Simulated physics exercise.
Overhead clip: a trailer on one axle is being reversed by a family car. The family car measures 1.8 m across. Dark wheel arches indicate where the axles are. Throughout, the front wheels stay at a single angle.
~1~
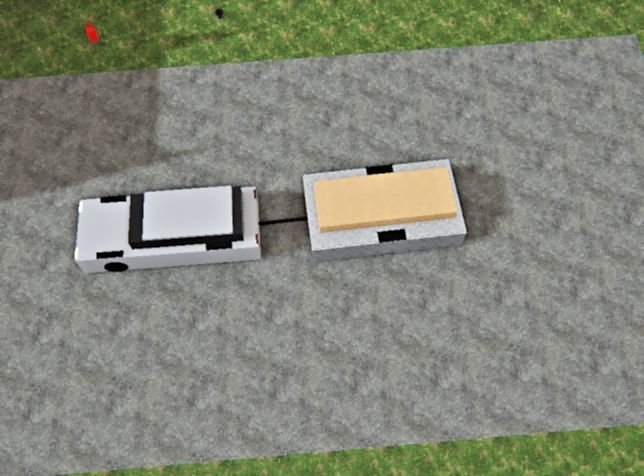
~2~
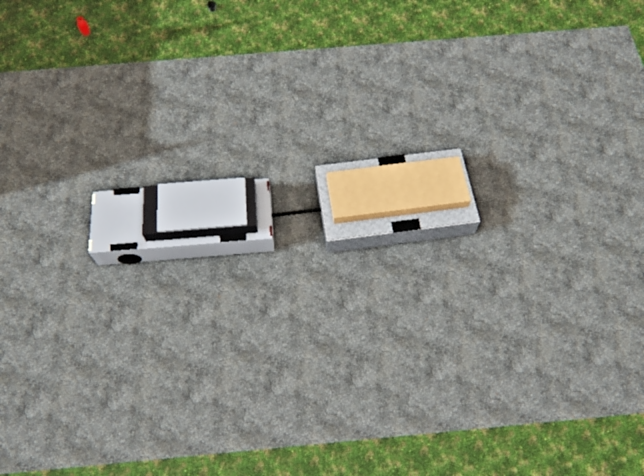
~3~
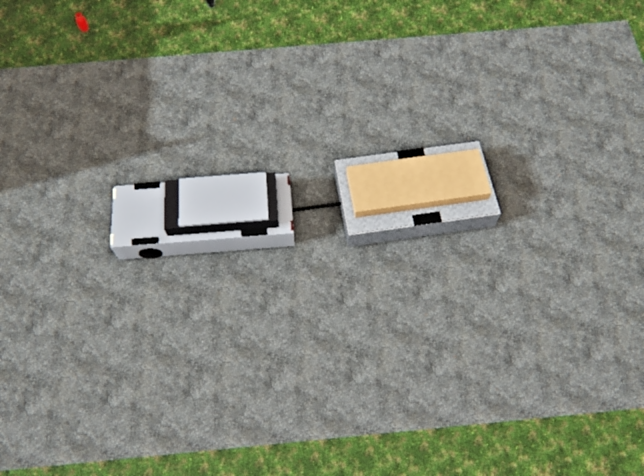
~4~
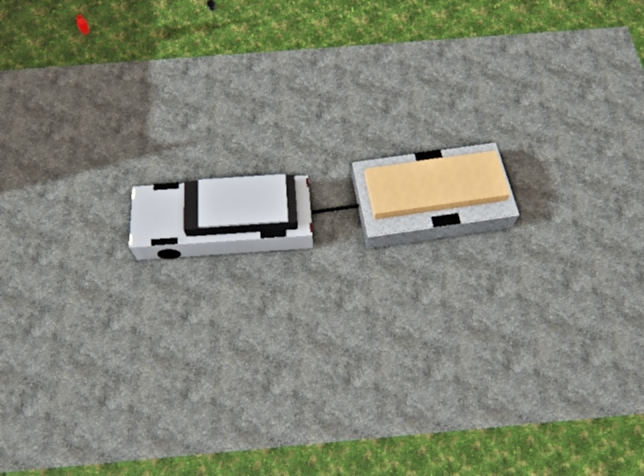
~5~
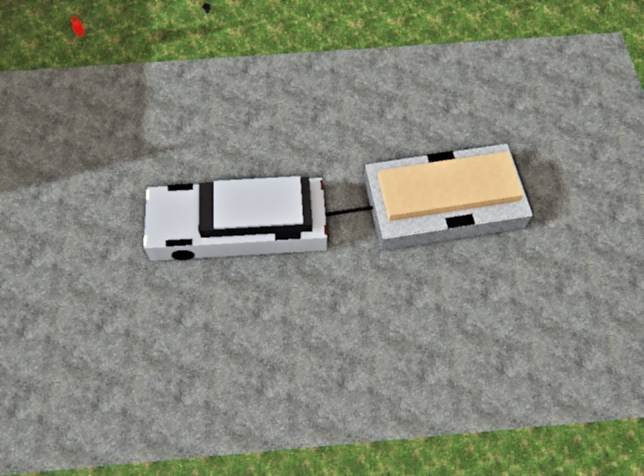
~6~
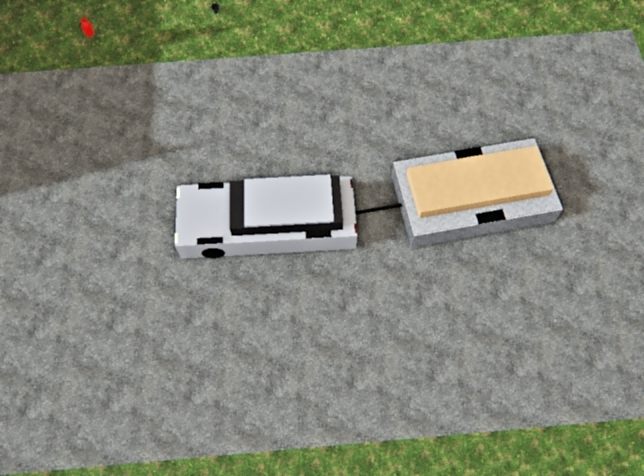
On a grey paved strip, a white car slowly backs a trailer to the right.
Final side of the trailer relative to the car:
Right.
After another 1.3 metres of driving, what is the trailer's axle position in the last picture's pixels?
Near (525, 175).
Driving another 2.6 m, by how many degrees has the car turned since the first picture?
2°.
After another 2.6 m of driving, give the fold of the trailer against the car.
To its right, by roughly 20°.
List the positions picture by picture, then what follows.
The first picture shows car's middle (162, 215), trailer's axle (386, 202); tail 2° to the car's right; front wheels 2° left.
The second picture shows car's middle (176, 207), trailer's axle (399, 192); tail 3° to the car's right.
The third picture shows car's middle (197, 201), trailer's axle (419, 186); tail 4° to the car's right.
The fourth picture shows car's middle (217, 202), trailer's axle (437, 187); tail 5° to the car's right.
The fifth picture shows car's middle (232, 204), trailer's axle (450, 189); tail 6° to the car's right.
The sixth picture shows car's middle (262, 202), trailer's axle (479, 184); tail 8° to the car's right.
After another 1.3 m, the tail is 12° to the car's right, the car has turned 2° and the trailer's axle is at (525, 175) of the last picture.
After another 2.6 m, the tail is 19° to the car's right, the car has turned 3° and the trailer's axle is at (568, 163) of the last picture.
After another 4.0 m, the tail is 28° to the car's right, the car has turned 4° and the trailer's axle is at (604, 147) of the last picture.
After another 5.3 m, the tail is 42° to the car's right, the car has turned 4° and the trailer's axle is at (631, 128) of the last picture.
After another 6.6 m, the tail is 60° to the car's right, the car has turned 5° and the trailer's axle is out of the picture; it has jack-knifed.
